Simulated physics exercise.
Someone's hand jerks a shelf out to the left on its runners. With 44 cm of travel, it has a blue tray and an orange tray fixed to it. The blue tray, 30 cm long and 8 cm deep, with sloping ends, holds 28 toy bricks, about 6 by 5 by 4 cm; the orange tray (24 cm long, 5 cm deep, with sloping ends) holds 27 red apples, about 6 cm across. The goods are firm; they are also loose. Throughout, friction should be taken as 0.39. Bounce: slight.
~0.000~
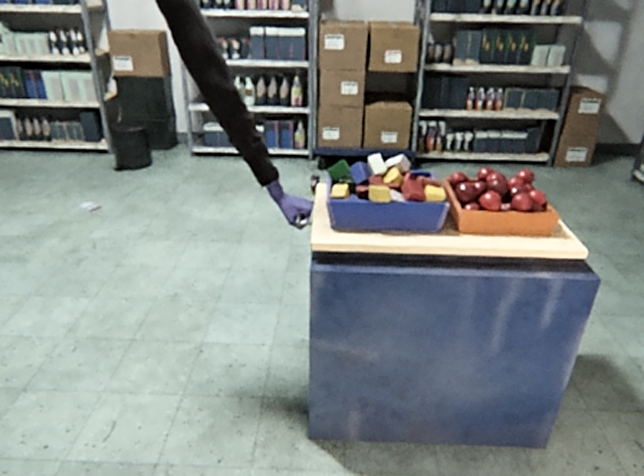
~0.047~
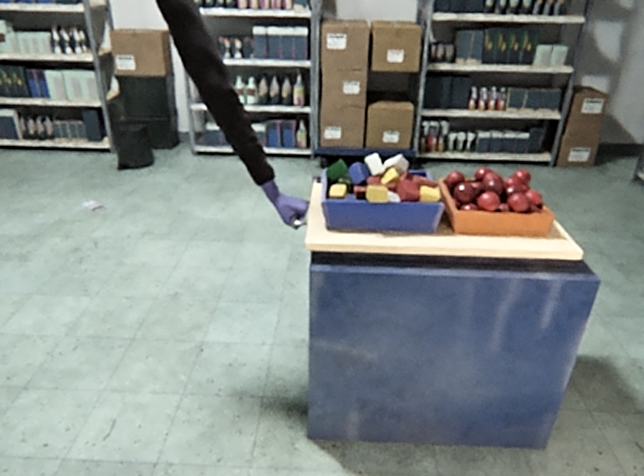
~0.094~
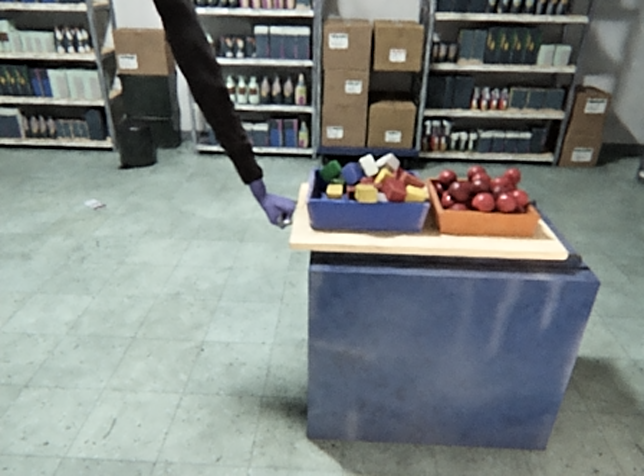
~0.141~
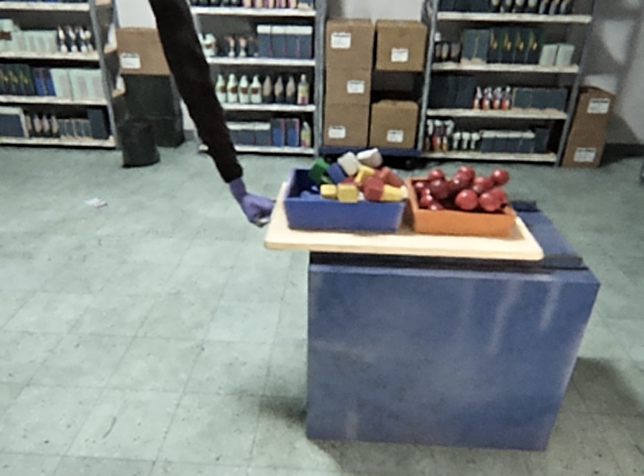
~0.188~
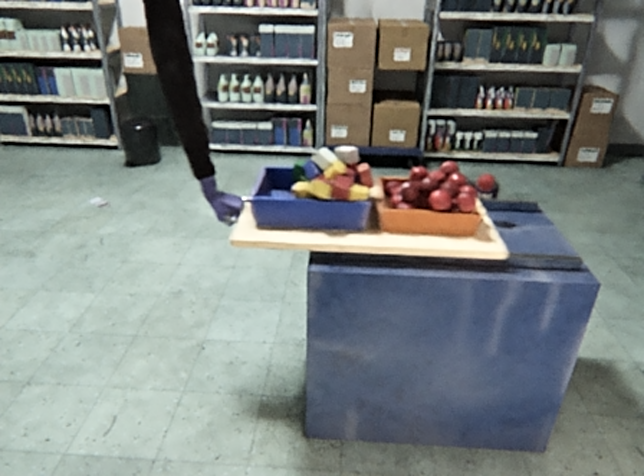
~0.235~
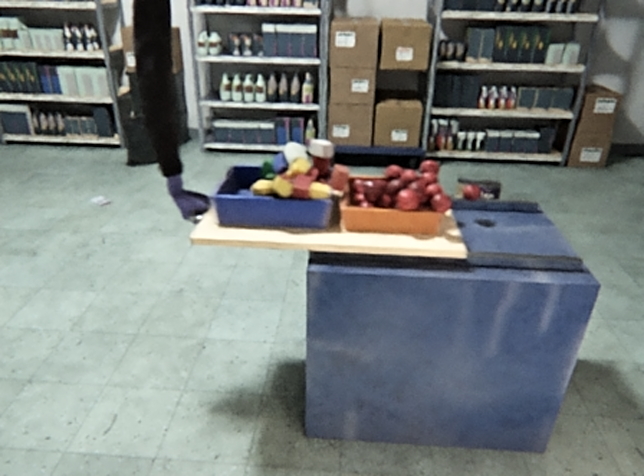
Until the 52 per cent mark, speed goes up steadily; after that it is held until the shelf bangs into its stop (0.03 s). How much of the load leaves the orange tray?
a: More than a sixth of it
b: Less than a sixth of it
More than a sixth of it.
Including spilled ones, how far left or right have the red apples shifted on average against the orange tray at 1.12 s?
Mean shift: Around 6 cm, leftward.
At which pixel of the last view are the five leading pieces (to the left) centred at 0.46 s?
The five leading pieces sit around (160, 164).
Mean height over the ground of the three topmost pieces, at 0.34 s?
Around 88 cm high.
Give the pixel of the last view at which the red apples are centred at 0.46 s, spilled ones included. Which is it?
Centre approx. at (345, 201).
After 0.26 s, the shelf hits its stop.
After 0.34 s, blue tray 27 in, 1 out and orange tray 23 in, 4 out.
After 0.46 s, blue tray 22 in, 6 out and orange tray 19 in, 8 out.
After 0.68 s, blue tray 22 in, 6 out and orange tray 19 in, 8 out.
Outcome (at 1.12 s), blue tray 22 in, 6 out and orange tray 19 in, 8 out. Asked share, 8 of 27, 30 per cent.
